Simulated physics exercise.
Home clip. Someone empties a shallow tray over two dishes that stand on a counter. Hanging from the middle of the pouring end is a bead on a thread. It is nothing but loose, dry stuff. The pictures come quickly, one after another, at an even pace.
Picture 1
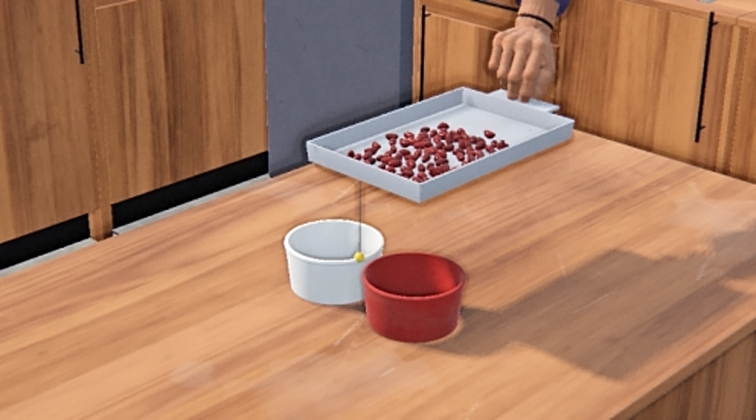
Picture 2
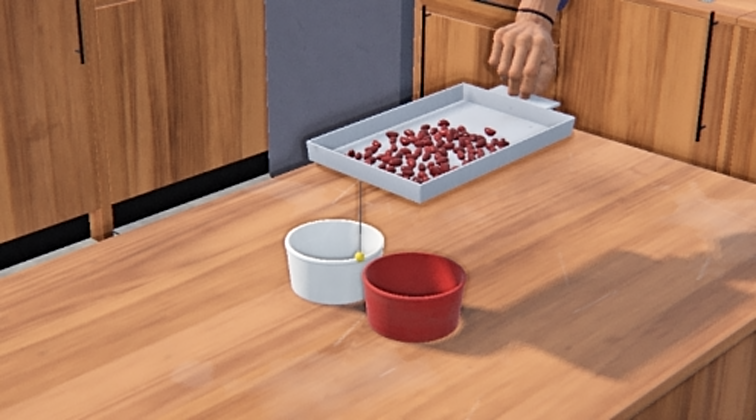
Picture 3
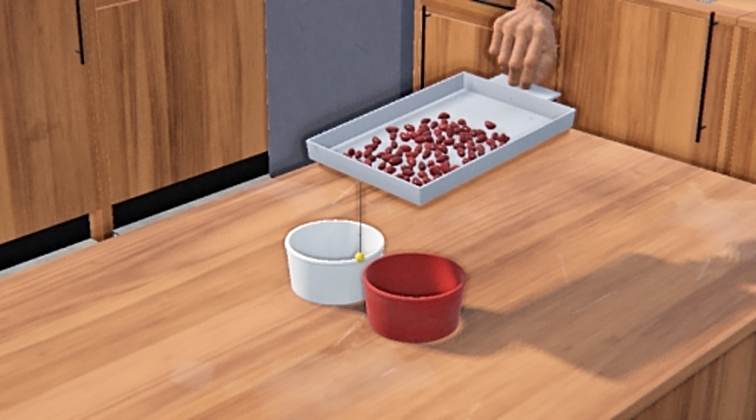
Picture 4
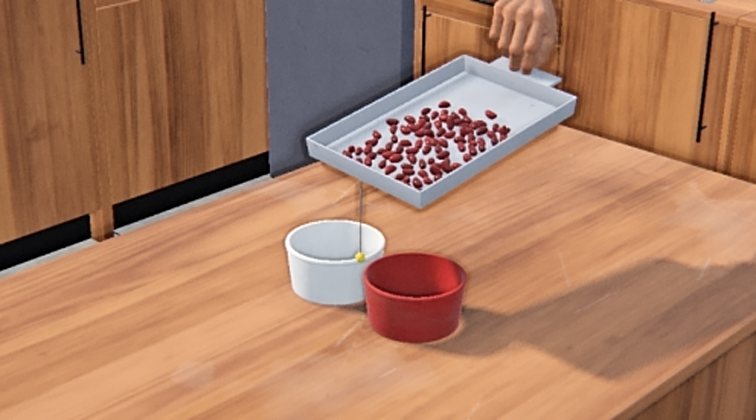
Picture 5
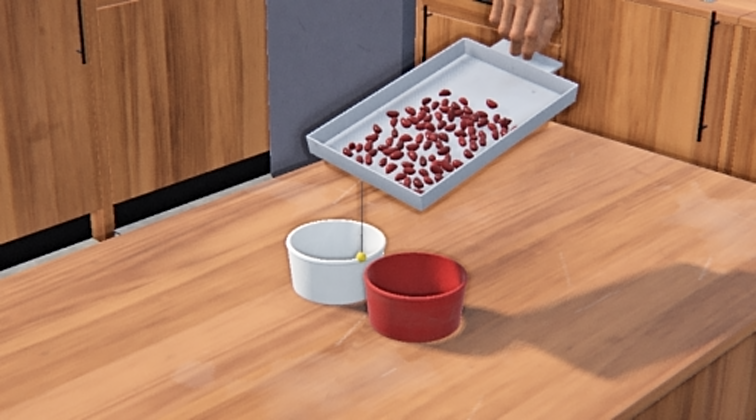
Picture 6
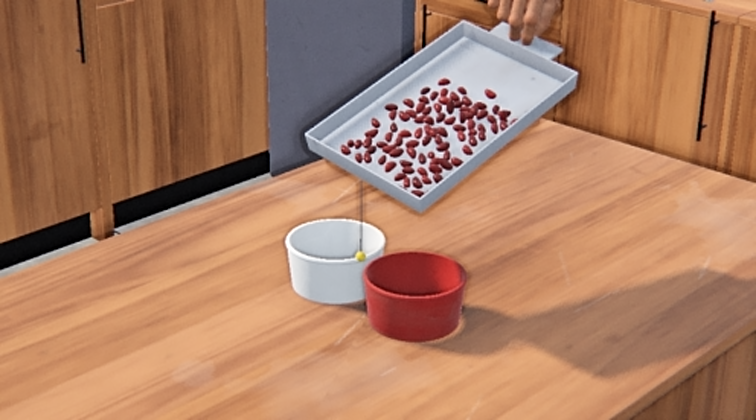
A hand raised the handle end of a shallow gray tray of red beans above a white dish and a red one, tilting it gradually steeper while its front edge dipped slightly toward the right corner.
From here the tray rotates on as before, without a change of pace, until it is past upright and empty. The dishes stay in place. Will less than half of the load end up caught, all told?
Yes, between them the dishes get the lesser amount.
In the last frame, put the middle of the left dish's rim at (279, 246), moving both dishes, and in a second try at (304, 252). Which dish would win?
In the first position the right of the two, in the second the right of the two.
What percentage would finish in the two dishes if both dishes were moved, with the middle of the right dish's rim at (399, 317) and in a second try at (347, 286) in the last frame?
Around 70 and then 40 per cent.
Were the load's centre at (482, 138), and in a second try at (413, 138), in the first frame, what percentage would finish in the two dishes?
Around 40 percent the first time and around 40 percent the second time.
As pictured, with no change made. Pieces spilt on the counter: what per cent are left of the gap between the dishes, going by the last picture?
I reckon around 50 per cent.
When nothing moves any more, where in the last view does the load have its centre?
Around (394, 352), give or take.
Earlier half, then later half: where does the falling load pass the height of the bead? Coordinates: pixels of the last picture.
I'd say close to (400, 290) at first and close to (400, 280) later on.
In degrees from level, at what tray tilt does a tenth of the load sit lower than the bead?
Reading: Some 115°.
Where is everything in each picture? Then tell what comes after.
Corners of the pouring end (309, 142) and (420, 183), level; middle of the load (442, 153), kidney beans; left dish (300, 273); right dish (379, 310); bead on its thread (360, 257), in the first picture.
Corners of the pouring end (310, 142) and (420, 184), level; middle of the load (434, 150), in the second picture.
Corners of the pouring end (309, 141) and (420, 187), tipped barely, lowest at the right corner; middle of the load (442, 148), in the third picture.
Corners of the pouring end (309, 138) and (420, 191), tipped a little, lowest at the right corner; middle of the load (434, 142), in the fourth picture.
Corners of the pouring end (309, 136) and (421, 194), tipped a little, lowest at the right corner; middle of the load (434, 137), in the fifth picture.
Corners of the pouring end (308, 134) and (420, 197), tipped clearly, lowest at the right corner; middle of the load (433, 132); left dish (301, 273); right dish (380, 309), in the sixth picture.
Just after the last frame, tray tipped steeply; every one on the tray.
A moment on, tray tipped past a quarter turn; almost all on the tray; just a few outside both.
Further on, tray tipped past a quarter turn; roughly a quarter in the right dish; the larger part outside both.
When it is over, tray tipped past a quarter turn; roughly a quarter in the right dish; not one in the left dish; the larger part outside both.
